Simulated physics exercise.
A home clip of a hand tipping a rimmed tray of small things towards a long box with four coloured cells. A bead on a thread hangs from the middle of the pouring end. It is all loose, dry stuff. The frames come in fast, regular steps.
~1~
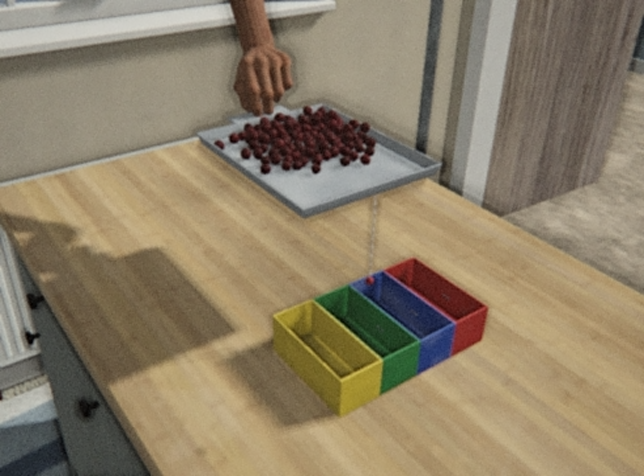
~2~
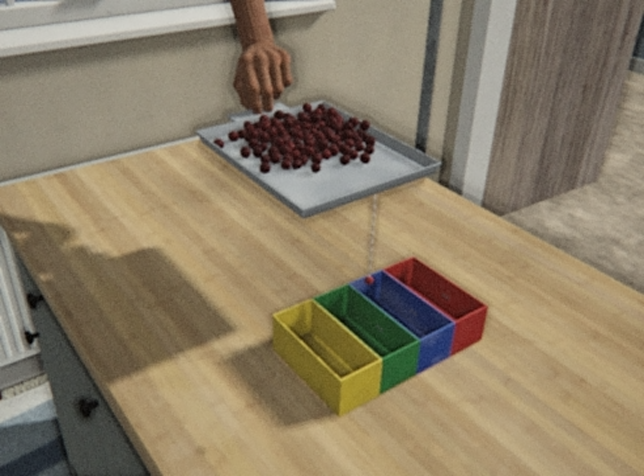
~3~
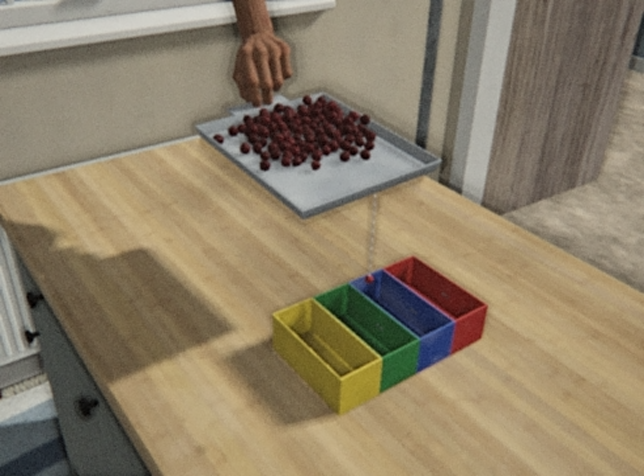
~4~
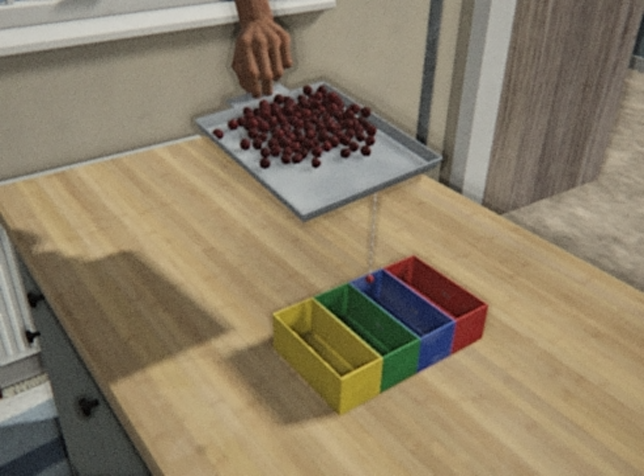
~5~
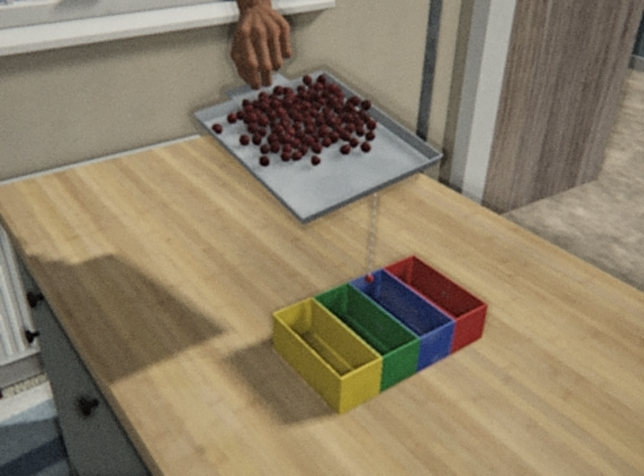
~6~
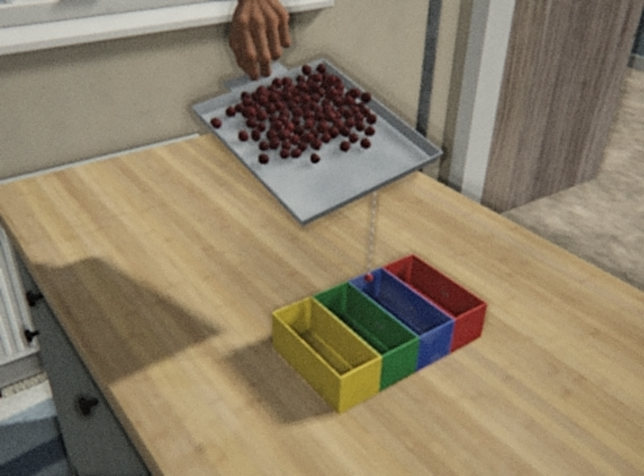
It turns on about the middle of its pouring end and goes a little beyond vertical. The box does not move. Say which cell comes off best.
It favours the yellow compartment.
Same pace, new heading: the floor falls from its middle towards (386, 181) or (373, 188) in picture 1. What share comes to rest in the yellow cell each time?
Near 0 % and 10 %.
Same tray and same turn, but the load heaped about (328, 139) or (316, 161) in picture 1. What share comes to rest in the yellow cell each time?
First some 60, then 50 per cent.
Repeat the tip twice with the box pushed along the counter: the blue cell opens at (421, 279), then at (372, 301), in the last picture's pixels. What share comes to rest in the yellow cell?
Roughly 20 per cent, and 50 per cent.
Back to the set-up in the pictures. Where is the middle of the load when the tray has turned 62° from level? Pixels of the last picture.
Near (314, 178).
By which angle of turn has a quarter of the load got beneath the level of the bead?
Around 80° of tilt.
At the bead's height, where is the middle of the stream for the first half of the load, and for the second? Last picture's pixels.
First near (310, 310), later near (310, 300).
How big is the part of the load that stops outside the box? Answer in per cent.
It comes to 30 per cent or so.
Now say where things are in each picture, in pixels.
The first frame shows corners of the pouring end at (304, 206) and (436, 163), level; middle of the load at (304, 137), dried cherries; bead on its thread at (369, 281); yellow cell at (361, 385); green cell at (400, 365); blue cell at (436, 346); red cell at (469, 328).
The second frame shows corners of the pouring end at (304, 207) and (436, 162), level; middle of the load at (304, 135).
The third frame shows corners of the pouring end at (304, 208) and (436, 160), tipped barely, lowest at the left corner; middle of the load at (304, 130).
The fourth frame shows corners of the pouring end at (304, 211) and (437, 157), tipped a little, lowest at the left corner; middle of the load at (304, 123).
The fifth frame shows corners of the pouring end at (303, 214) and (437, 155), tipped a little, lowest at the left corner; middle of the load at (304, 116).
The sixth frame shows corners of the pouring end at (303, 217) and (437, 152), tipped clearly, lowest at the left corner; middle of the load at (303, 109); yellow cell at (360, 382); green cell at (399, 361); blue cell at (435, 343); red cell at (468, 325).
Soon after the last picture, tray tipped steeply; most on the tray; a small part in the yellow cell; a stray few in the green cell; a small part falling or outside the box.
A little later, tray tipped past a quarter turn; a small part on the tray; about half in the yellow cell; a small part in the green cell; a stray few in the blue cell; about a third falling or outside the box.
Later still, tray tipped past a quarter turn; about half in the yellow cell; about a quarter in the green cell; a stray few in the blue cell; about a quarter falling or outside the box.
At rest, tray tipped past a quarter turn; about half in the yellow cell; about a quarter in the green cell; a stray few in the blue cell; none in the red cell; about a quarter outside the box.
